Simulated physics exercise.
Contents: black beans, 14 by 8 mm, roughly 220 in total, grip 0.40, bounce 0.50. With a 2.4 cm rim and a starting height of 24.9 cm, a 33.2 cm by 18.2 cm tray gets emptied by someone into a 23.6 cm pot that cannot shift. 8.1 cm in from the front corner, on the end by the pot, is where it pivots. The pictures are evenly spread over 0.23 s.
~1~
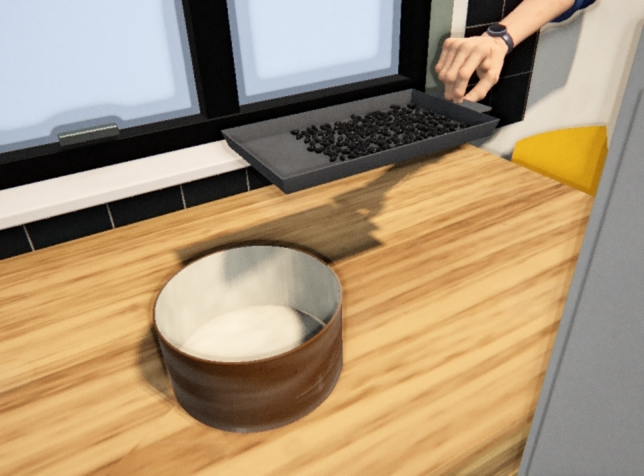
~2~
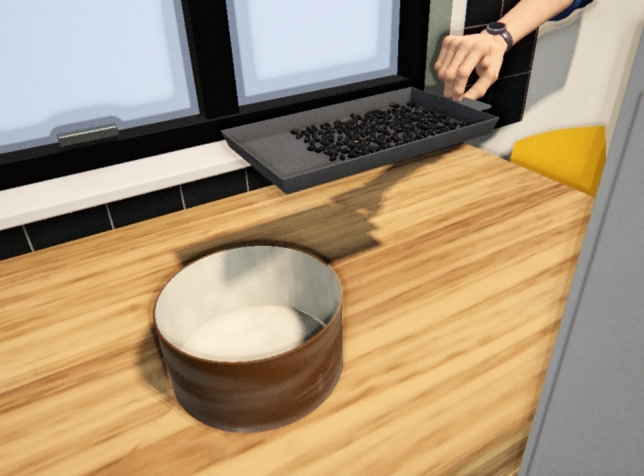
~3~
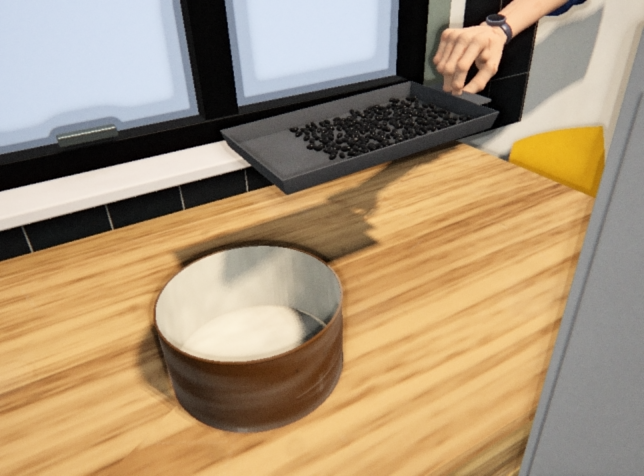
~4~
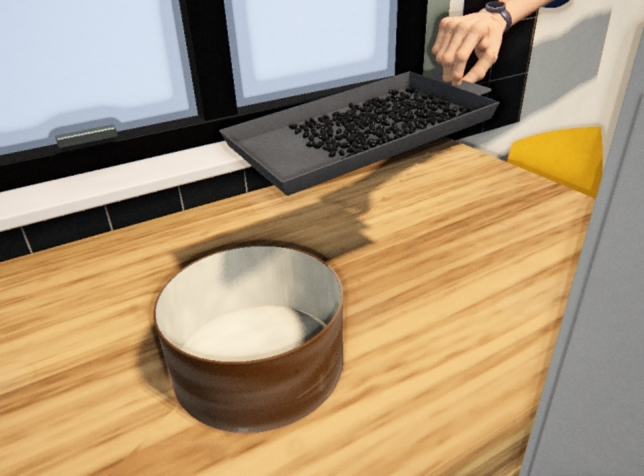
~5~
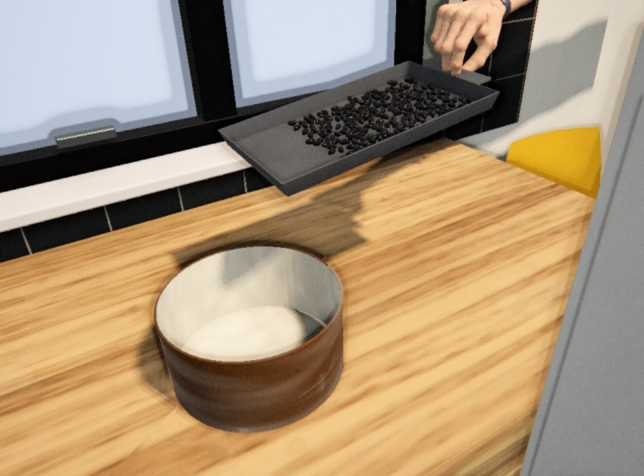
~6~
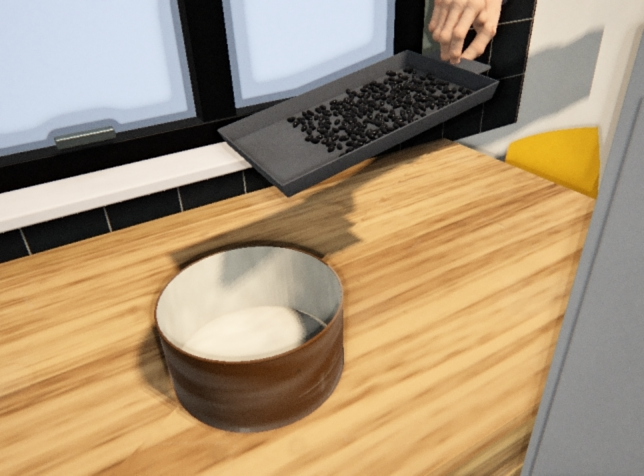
At first, a hand holds the right end of a dark tray of black beans, nearly level above a wooden counter with a round brown pot. Then the hand gradually raises that end, slanting the tray down toward the left, while the pot stays still.
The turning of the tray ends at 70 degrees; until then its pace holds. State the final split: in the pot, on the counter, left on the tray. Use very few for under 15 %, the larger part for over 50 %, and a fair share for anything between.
Pot: The larger part, counter: Very few, left on the tray: A fair share.
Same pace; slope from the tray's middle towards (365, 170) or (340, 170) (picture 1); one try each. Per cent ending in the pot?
The share comes to about 50 in a hundred, then about 80 in a hundred.
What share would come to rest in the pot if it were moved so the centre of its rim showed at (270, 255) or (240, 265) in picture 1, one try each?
First try around 50 %, second around 60 %.
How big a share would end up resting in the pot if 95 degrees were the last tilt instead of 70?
In that case some 100 per cent.
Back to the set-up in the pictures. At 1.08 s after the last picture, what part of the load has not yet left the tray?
It's roughly 40 percent.
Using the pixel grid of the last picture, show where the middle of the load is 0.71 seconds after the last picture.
(270, 178), roughly.
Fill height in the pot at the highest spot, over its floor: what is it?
Height: Approx. 1.5 cm.
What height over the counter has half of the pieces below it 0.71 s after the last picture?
Roughly 26 centimetres.
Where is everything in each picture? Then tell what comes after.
The first frame shows tray tilt 0 degrees, front corners at (285, 176) and (493, 119); middle of the pieces at (387, 134); pot at (249, 295).
The second frame shows tray tilt 1 degrees, front corners at (285, 176) and (492, 117); middle of the pieces at (386, 132).
The third frame shows tray tilt 2 degrees, front corners at (285, 177) and (492, 111); middle of the pieces at (386, 129).
The fourth frame shows tray tilt 5 degrees, front corners at (285, 178) and (492, 102), lowest corner left front; middle of the pieces at (385, 123).
The fifth frame shows tray tilt 8 degrees, front corners at (285, 180) and (492, 92), lowest corner left front; middle of the pieces at (385, 116).
The sixth frame shows tray tilt 11 degrees, front corners at (284, 181) and (492, 82), lowest corner left front; middle of the pieces at (383, 110); pot at (250, 295).
Then, 0.42 s after the last picture, tilt 40 degrees; the tray holds 100 %, the pot 0 %.
Then, 0.71 s after the last picture, tilt 59 degrees; the tray holds 75 %, the pot 0 %.
Then, 1.08 s after the last picture, tilt 70 degrees; the tray holds 40 %, the pot 60 %.
In the end, pot 65 %, counter 0 %, tray 35 %.
